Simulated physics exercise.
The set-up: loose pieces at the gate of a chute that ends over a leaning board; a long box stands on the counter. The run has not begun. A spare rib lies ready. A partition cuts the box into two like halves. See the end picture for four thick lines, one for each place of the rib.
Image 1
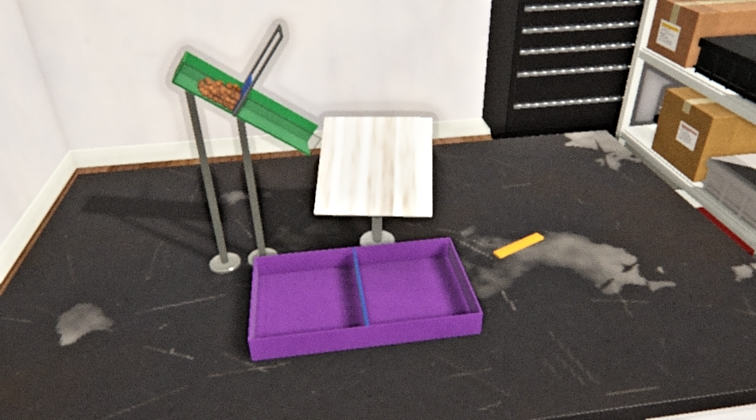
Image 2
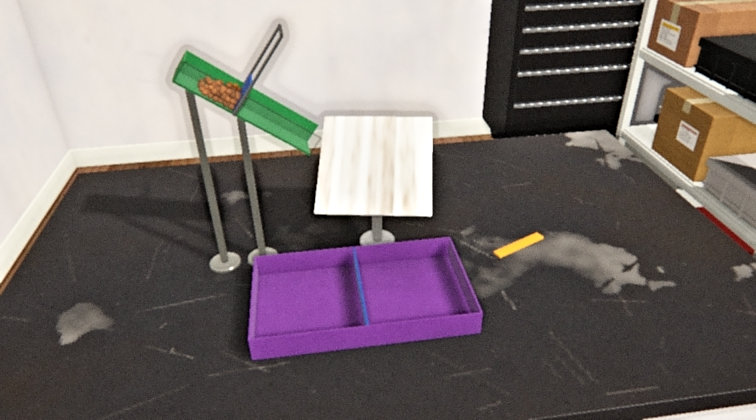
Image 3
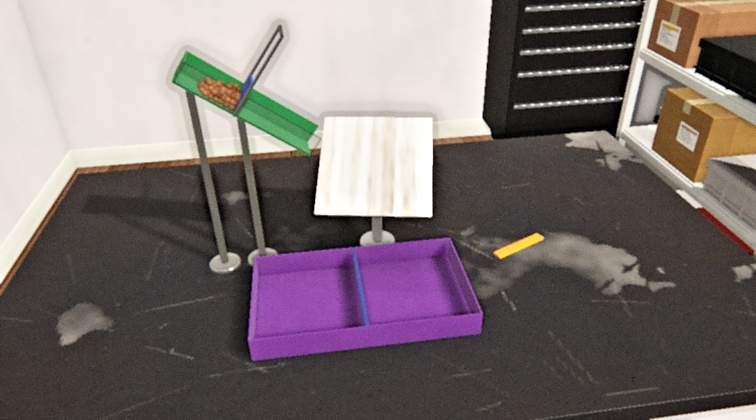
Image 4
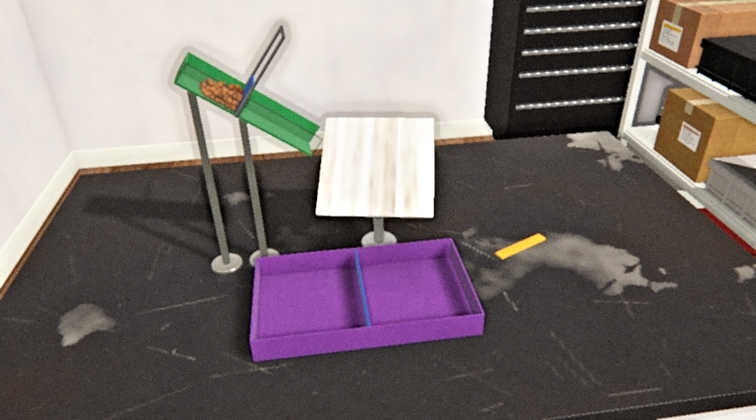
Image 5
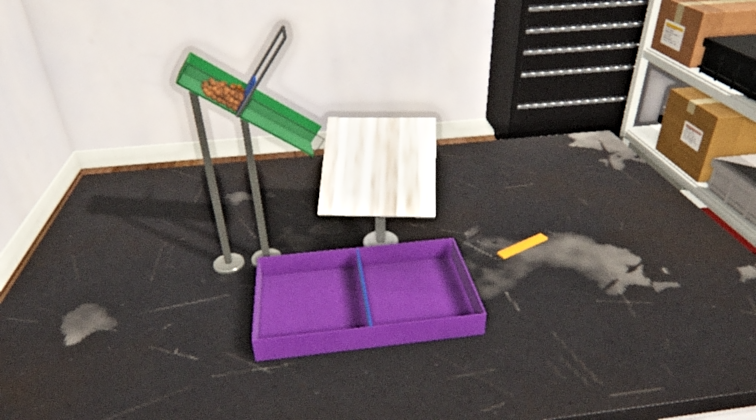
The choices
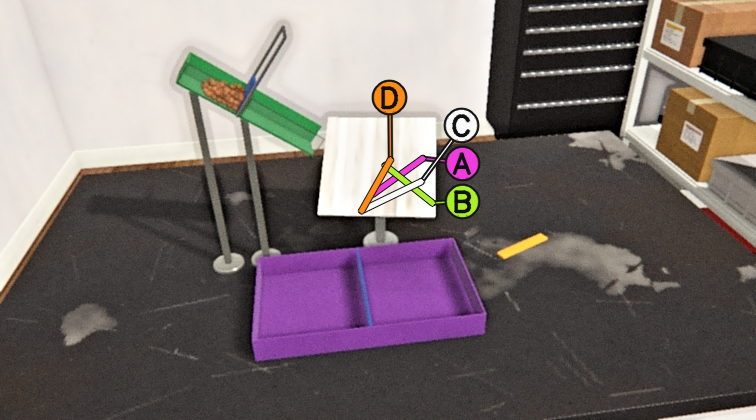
A purple divided box sits before a tilted board and a loaded green chute, all still.
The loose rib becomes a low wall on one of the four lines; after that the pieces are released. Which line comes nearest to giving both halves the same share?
Best: A.
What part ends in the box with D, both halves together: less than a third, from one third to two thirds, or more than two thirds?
More than two thirds.
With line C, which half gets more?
More lands on the left.
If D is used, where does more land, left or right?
The left half.
On the marked copy, line A from (422, 158) to (373, 193); line B from (385, 165) to (432, 202); line C from (421, 181) to (364, 209); line D from (390, 159) to (361, 210).
For line A, of what is caught, about half in the left half, about half in the right.
For line B, of what is caught, a small part in the left half, most in the right.
For line C, of what is caught, most in the left half, about a quarter in the right.
For line D, of what is caught, nearly all in the left half, a small part in the right.
